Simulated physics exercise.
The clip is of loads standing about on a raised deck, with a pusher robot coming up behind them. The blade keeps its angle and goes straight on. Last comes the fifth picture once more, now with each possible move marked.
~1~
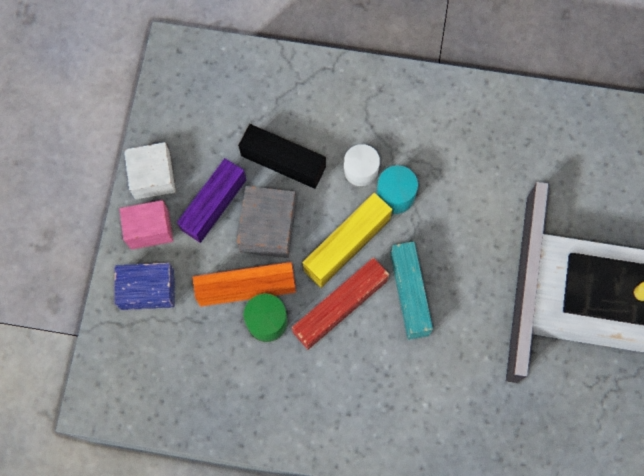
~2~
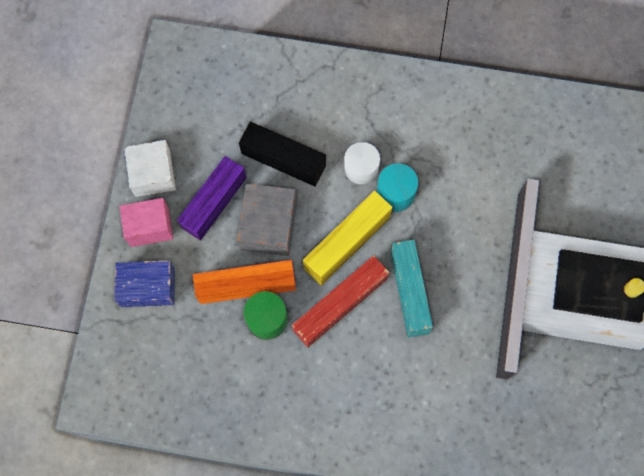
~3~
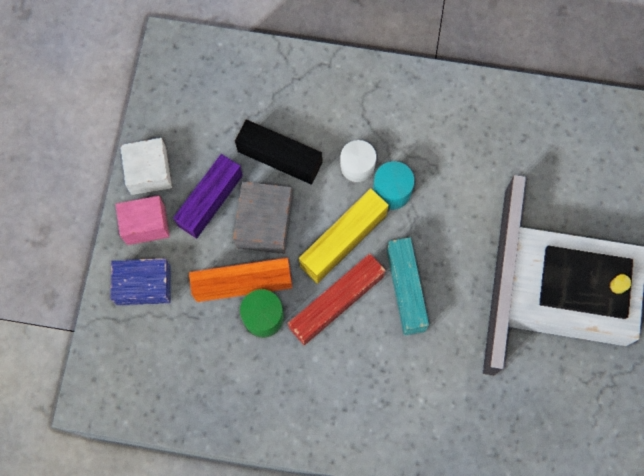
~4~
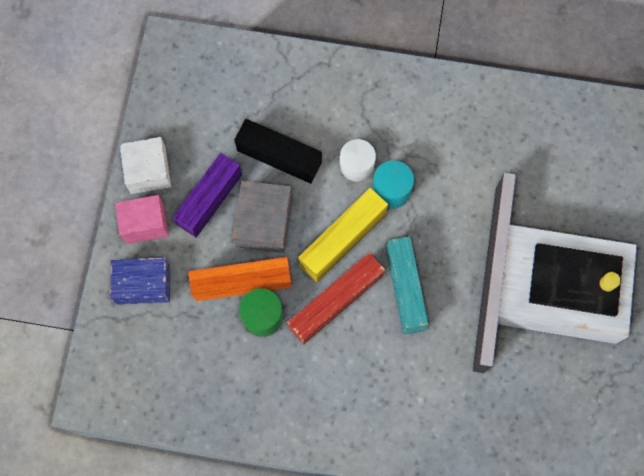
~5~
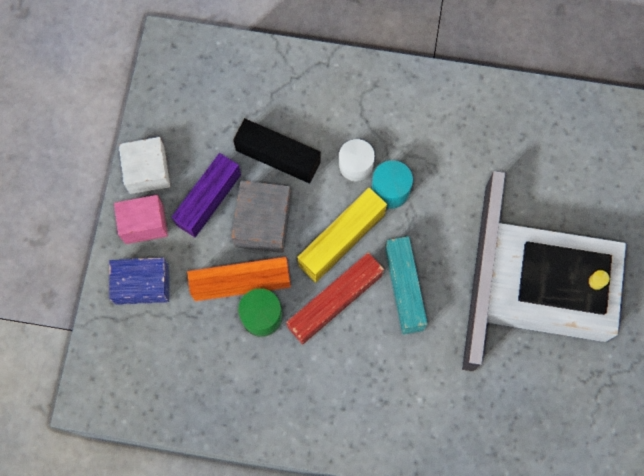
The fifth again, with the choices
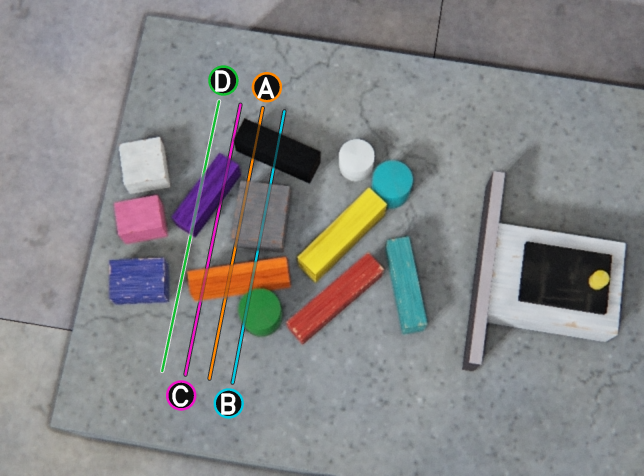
A white pusher robot with a flat front plate slid slowly left across a gray deck, drawing nearer to a group of colorful blocks, sticks and round canisters that stayed still.
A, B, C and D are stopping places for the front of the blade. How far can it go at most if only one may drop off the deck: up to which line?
As far as mark A.
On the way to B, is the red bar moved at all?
By then, yes.
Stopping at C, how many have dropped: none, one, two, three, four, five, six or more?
In all, two.
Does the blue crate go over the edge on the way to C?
Yes.
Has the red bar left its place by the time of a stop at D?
Yes.
On the marked copy, A at (237, 238); B at (260, 242); C at (214, 234); D at (192, 231).
Taking A. A third of the way, robot (467, 262); turquoise canister (380, 182); red bar (324, 300).
Two thirds of the way, robot (376, 247); blue crate (132, 285); purple stick (198, 188).
When it is over, robot (308, 236); white crate (113, 145); blue crate (90, 277); none fallen.
As for the rest, B is within the limit but short; C drops two; D drops two.
